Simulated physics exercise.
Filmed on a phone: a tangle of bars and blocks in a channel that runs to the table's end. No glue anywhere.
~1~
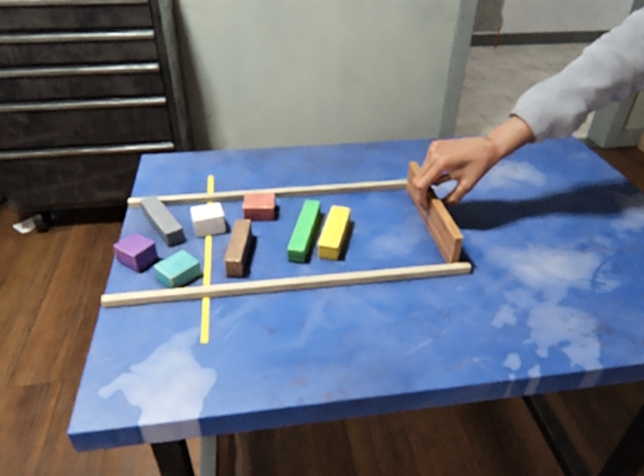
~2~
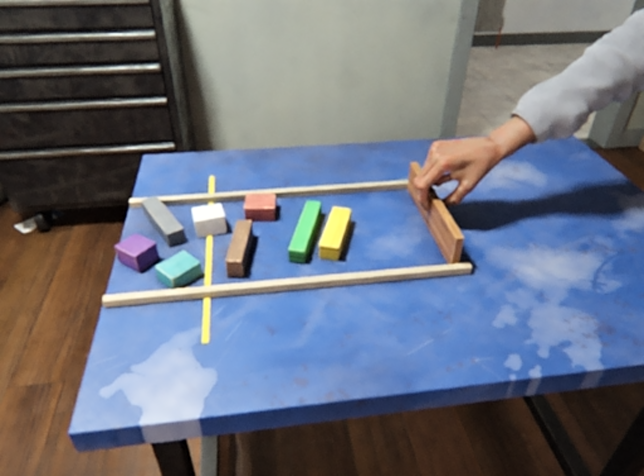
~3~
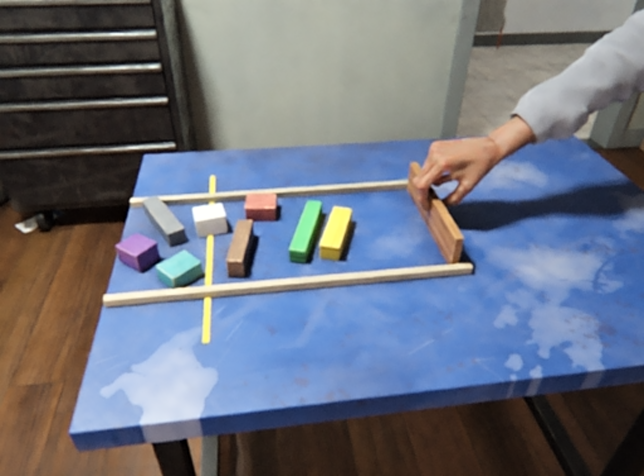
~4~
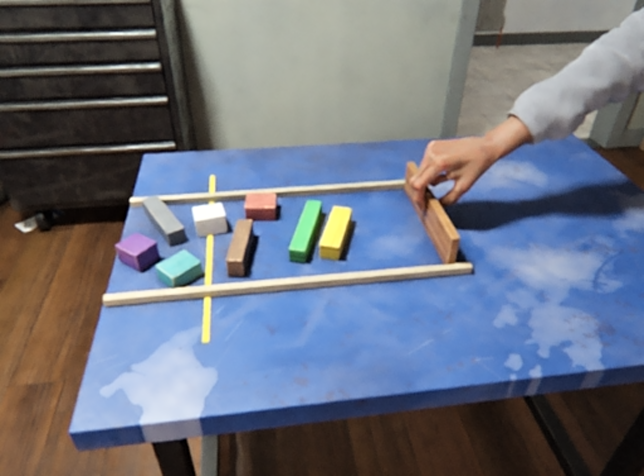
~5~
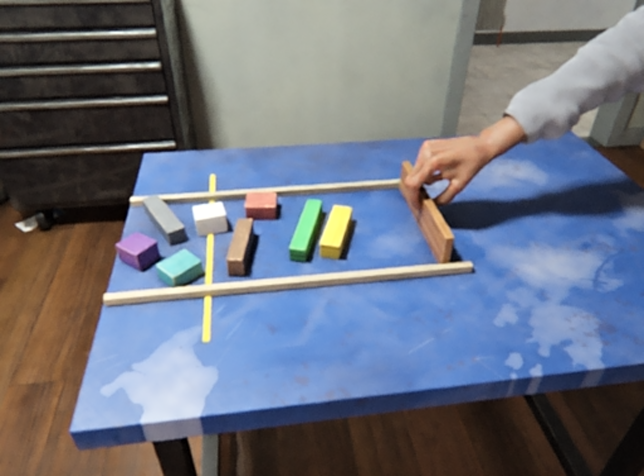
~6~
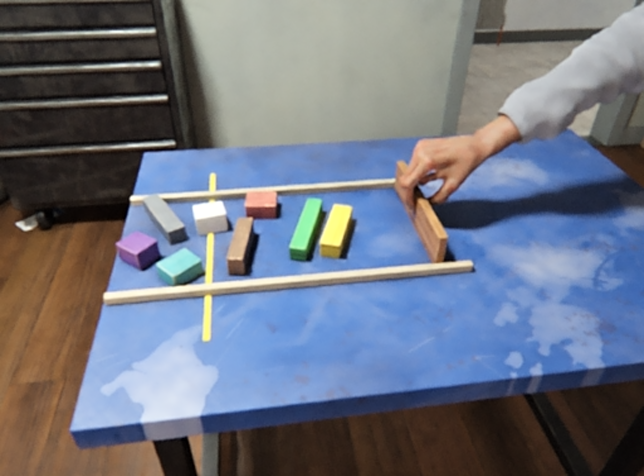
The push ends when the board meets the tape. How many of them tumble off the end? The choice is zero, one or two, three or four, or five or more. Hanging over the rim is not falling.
As it turns out, the number that fall off is zero.
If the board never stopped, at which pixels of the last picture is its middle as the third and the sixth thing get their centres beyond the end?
First at (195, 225), next at (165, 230).
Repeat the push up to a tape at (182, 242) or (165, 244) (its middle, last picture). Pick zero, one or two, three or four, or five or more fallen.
For each place: Either three or four; 3 or 4.
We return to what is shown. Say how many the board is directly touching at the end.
The number is 1.
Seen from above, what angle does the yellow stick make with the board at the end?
About 0°.
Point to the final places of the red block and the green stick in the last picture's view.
The red block stops around (166, 207); the green stick around (182, 237).
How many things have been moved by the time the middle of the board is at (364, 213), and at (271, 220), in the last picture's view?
First 0, then 5.
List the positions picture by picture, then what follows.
In the first picture, purple block (136, 252); grey bar (161, 220); turquoise block (178, 270); board (431, 210); tape (208, 242).
In the second picture, grey bar (163, 220); green stick (306, 230).
In the third picture, turquoise block (180, 270); white block (210, 220).
In the fourth picture, purple block (138, 252); brown bar (241, 247).
In the fifth picture, grey bar (164, 219); yellow stick (337, 231).
In the sixth picture, purple block (139, 250); grey bar (164, 218); turquoise block (180, 268); board (418, 209); tape (210, 240).
Soon after, none off yet; purple block at rest near (139, 250); grey bar at rest near (164, 218); turquoise block at rest near (180, 268).
Then, none off yet; purple block at rest near (139, 250); grey bar moving near (154, 220); turquoise block moved a little near (162, 270).
At rest, the number that fall off is zero.
